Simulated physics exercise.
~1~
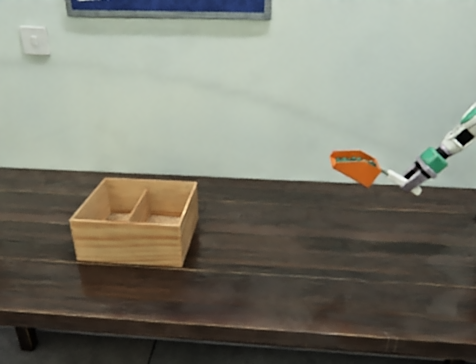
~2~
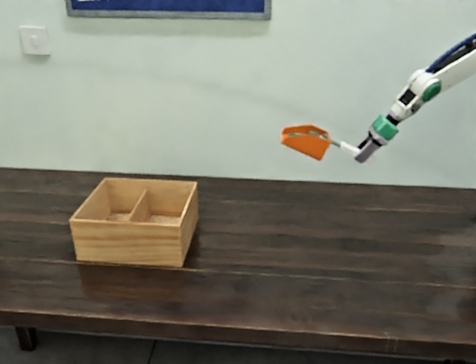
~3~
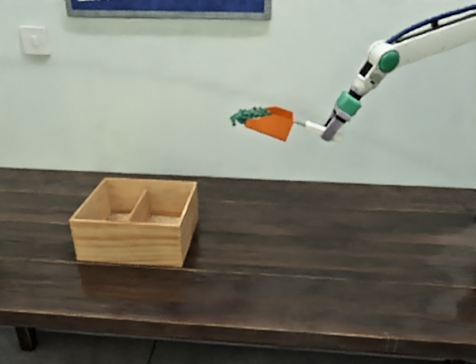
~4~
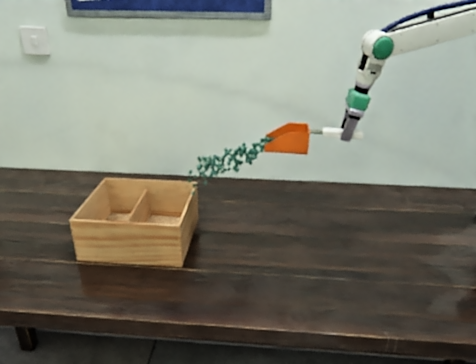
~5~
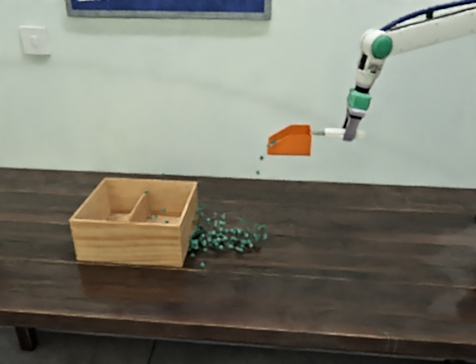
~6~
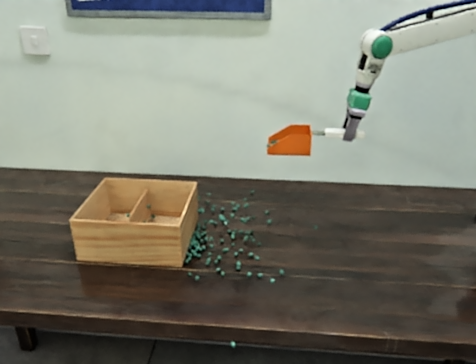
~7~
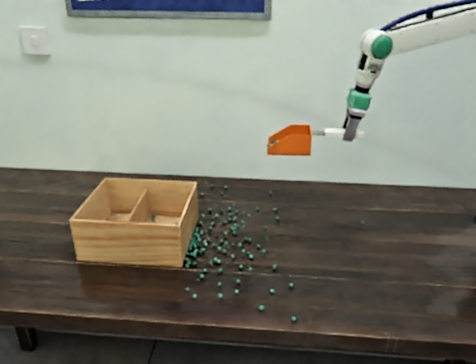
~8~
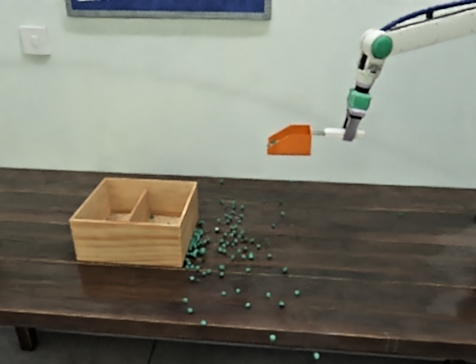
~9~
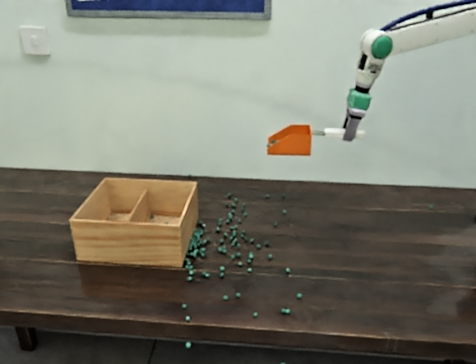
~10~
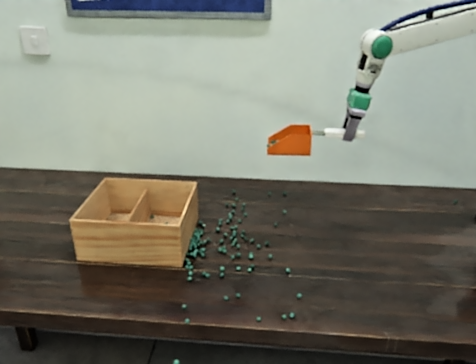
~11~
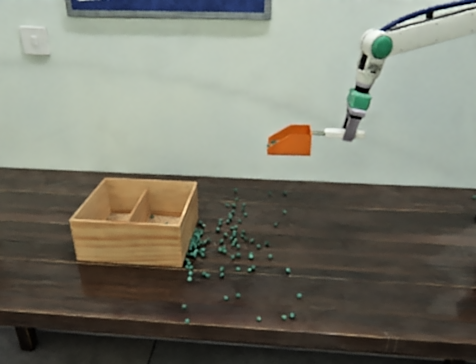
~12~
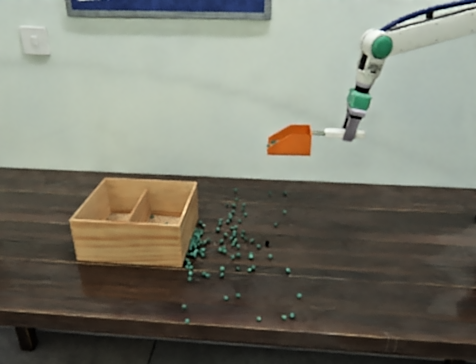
A white robot arm with green joints, reaching in from the right, carries an orange scoop leftward and upward above a dark wooden table, seen from the front and slightly above. On the left of the table sits an open wooden box with a divider, before a pale wall with a blue board. As the scoop slows and tips, green beads pour from its open front toward the box. Most fall short, landing beside its right side, bouncing and scattering across the table, some rolling over the front edge. The arm holds still while the remaining beads lie strewn beside the box.
